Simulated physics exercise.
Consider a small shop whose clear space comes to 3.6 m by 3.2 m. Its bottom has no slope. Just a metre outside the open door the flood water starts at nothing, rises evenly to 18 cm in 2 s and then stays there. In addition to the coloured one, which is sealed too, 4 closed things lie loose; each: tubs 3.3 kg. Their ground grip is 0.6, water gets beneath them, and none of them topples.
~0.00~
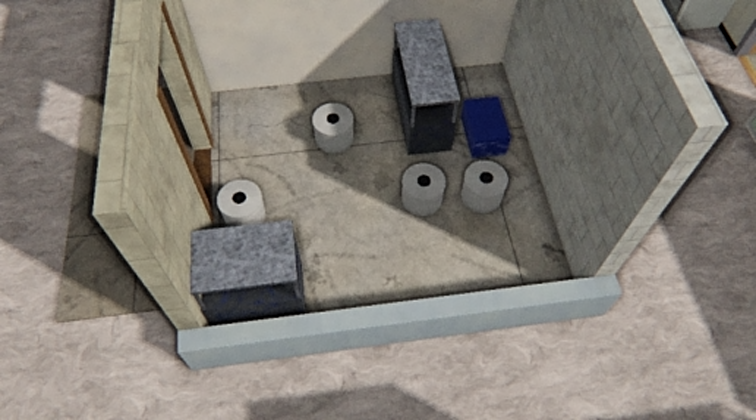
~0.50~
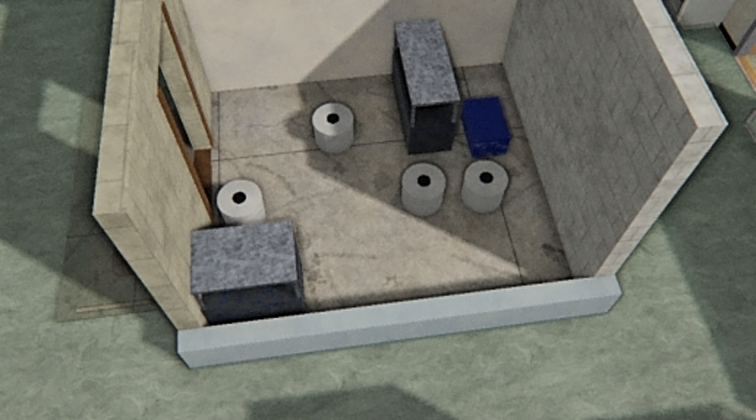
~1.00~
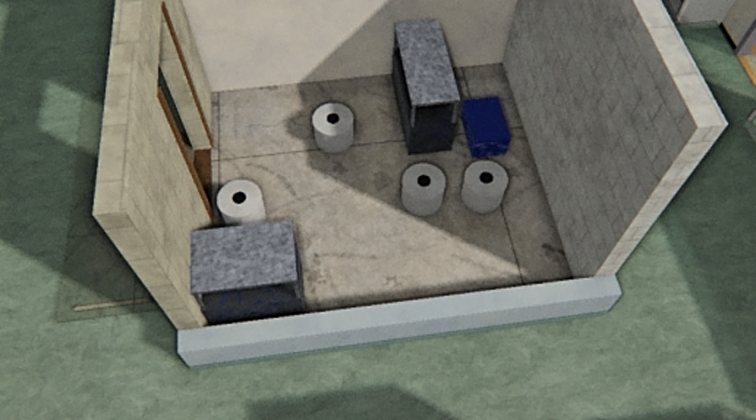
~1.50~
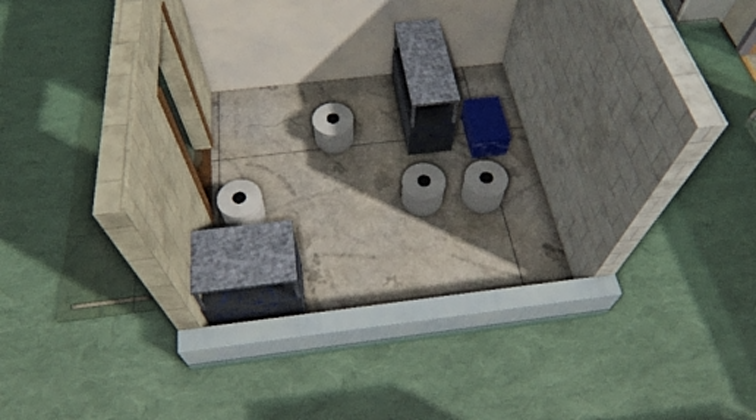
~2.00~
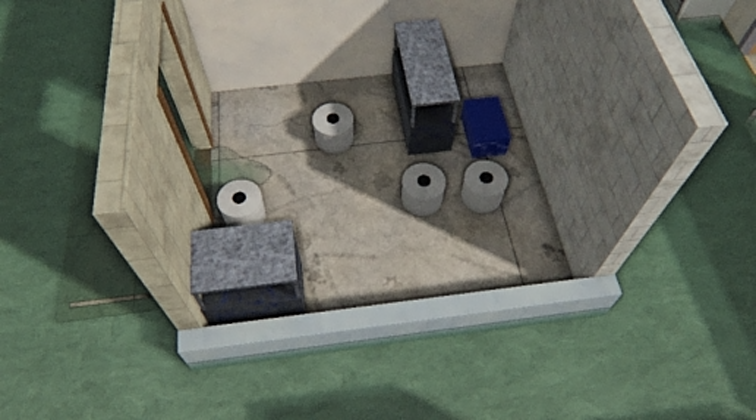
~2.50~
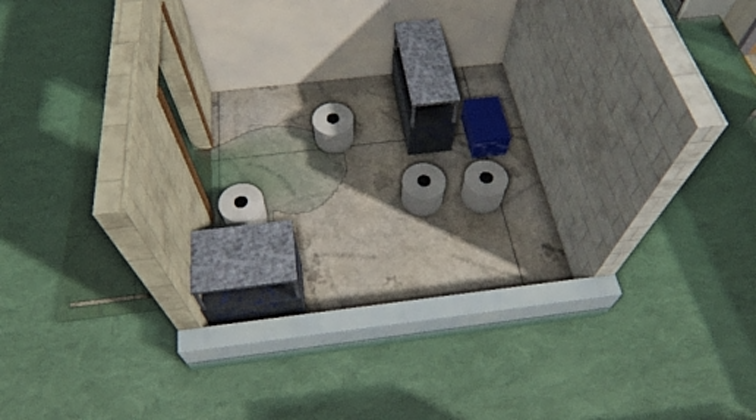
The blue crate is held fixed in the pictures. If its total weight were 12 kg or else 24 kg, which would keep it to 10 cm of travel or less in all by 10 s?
Just the bigger amount serves.
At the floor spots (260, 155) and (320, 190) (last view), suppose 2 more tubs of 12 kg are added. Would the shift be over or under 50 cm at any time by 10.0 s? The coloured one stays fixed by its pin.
First exceeds it, then exceeds it.
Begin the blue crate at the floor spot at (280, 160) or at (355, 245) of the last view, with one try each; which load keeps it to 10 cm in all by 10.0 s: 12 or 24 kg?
In order, no load succeeds and heavier load succeeds alone.
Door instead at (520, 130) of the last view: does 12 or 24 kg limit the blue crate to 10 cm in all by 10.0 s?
That way, neither mass suffices.
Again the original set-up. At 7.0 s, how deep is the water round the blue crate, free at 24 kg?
Something like 3 centimetres.
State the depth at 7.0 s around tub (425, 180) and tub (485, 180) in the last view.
Roughly 10 and 9 cm.
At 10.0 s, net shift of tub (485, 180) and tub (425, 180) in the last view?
100 cm and 120 cm respectively.
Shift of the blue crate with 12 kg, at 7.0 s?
About 0 cm off its spot.
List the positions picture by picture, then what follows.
The first picture shows the blue crate at (487, 118) rests on the ground; 0.0 m2 under water; 0 of 5 have shifted.
The second picture shows the blue crate at (487, 118), on the bottom; 0.0 m2 under water; 0 of 5 have shifted.
The third picture shows the blue crate at (487, 118) rests on the ground; 0.0 m2 under water; 0 of 5 have shifted.
The fourth picture shows the blue crate at (487, 118), on the bottom; 0.0 m2 under water; 0 of 5 have shifted.
The fifth picture shows the blue crate at (487, 118), on the bottom; water covers 0.3 m2; 0 of 5 have shifted.
The sixth picture shows the blue crate at (487, 118), on the bottom; 1.4 m2 under water; 1 of 5 have shifted.
After 3.5 s the blue crate would be 0 cm from its start with 12 kg and 0 cm from its start with 24 kg; 0 cm of water round it then.
After 4.5 s the blue crate would be 0 cm from its start with 12 kg and 0 cm from its start with 24 kg; 2 cm of water round it then.
After 7.0 s the blue crate would be 0 cm from its start with 12 kg and 0 cm from its start with 24 kg; 3 cm of water round it then.
After 10.0 s the blue crate would be 27 cm from its start with 12 kg and 0 cm from its start with 24 kg; 8 cm of water round it then.
